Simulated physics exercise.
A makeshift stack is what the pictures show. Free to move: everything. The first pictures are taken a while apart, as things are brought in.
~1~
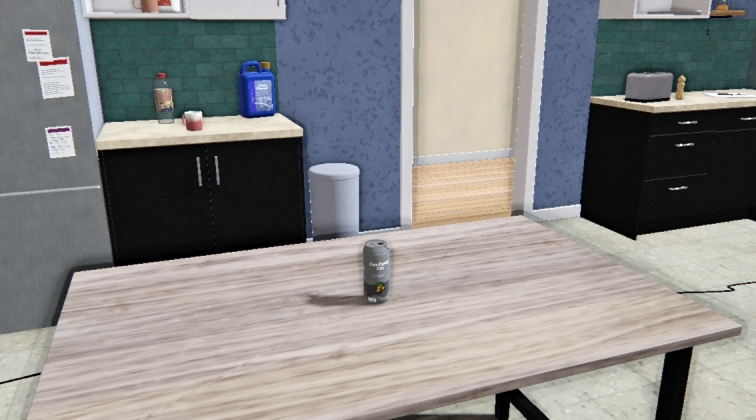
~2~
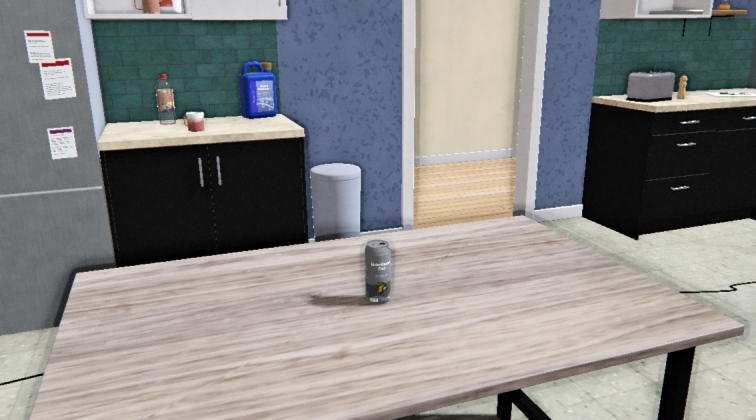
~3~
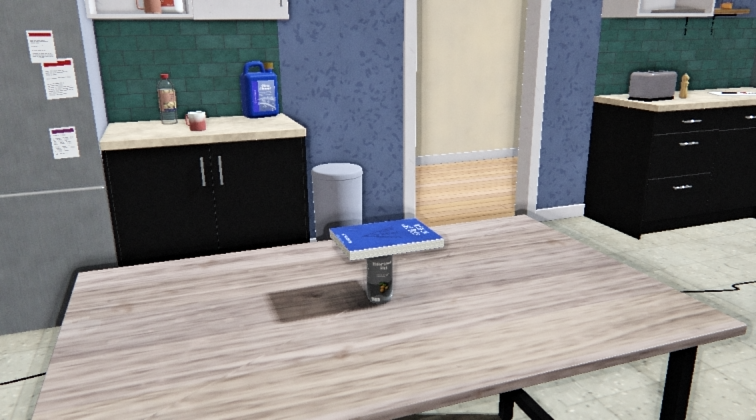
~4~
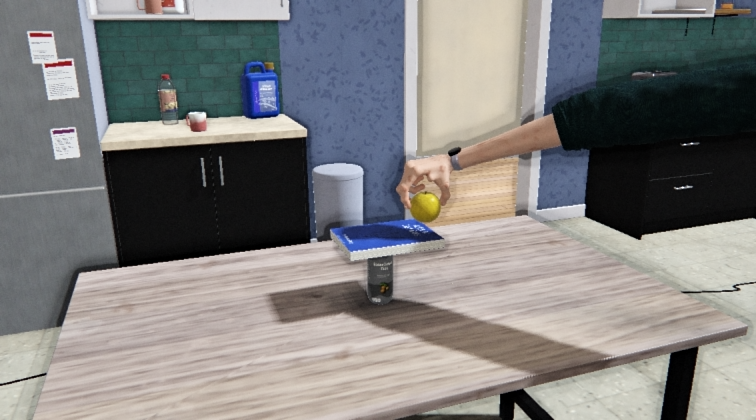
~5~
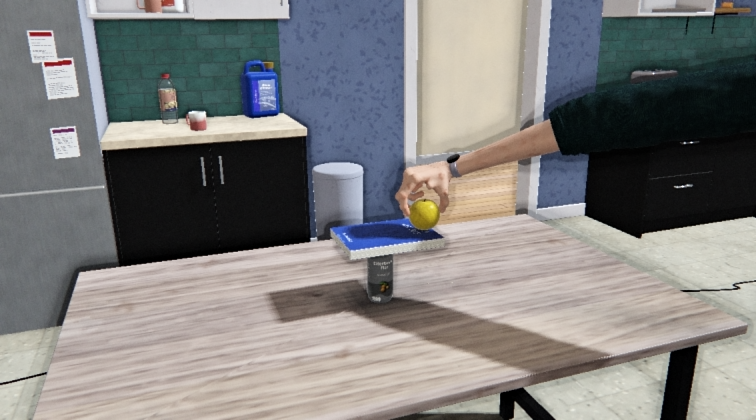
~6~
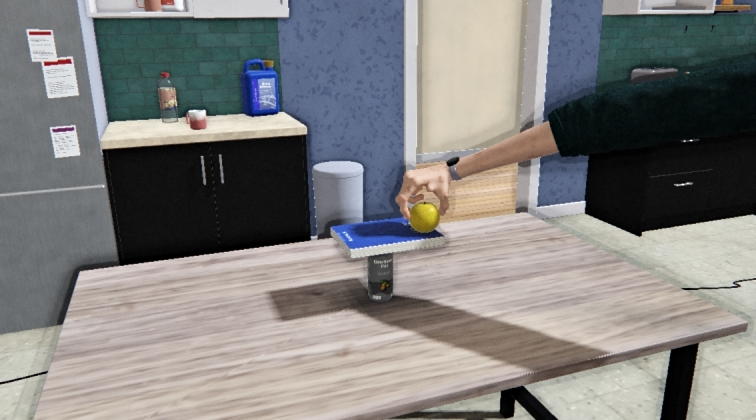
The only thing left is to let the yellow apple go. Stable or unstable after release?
Unstable.
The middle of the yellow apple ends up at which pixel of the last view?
End position: Approximately (451, 283).
Then, 0.50 s later than the last frame, yellow apple now fallen; blue book tilted by 51°.
Then, 0.60 s later than the last frame, blue book now fallen.
Then, 1.00 s later than the last frame, grey can tilted by 39°.
Then, 1.10 s later than the last frame, grey can now fallen.
When it is over, fallen, yellow apple, grey can and blue book. End places, in pixels of the last picture, yellow apple near (450, 283). The stack gives way.
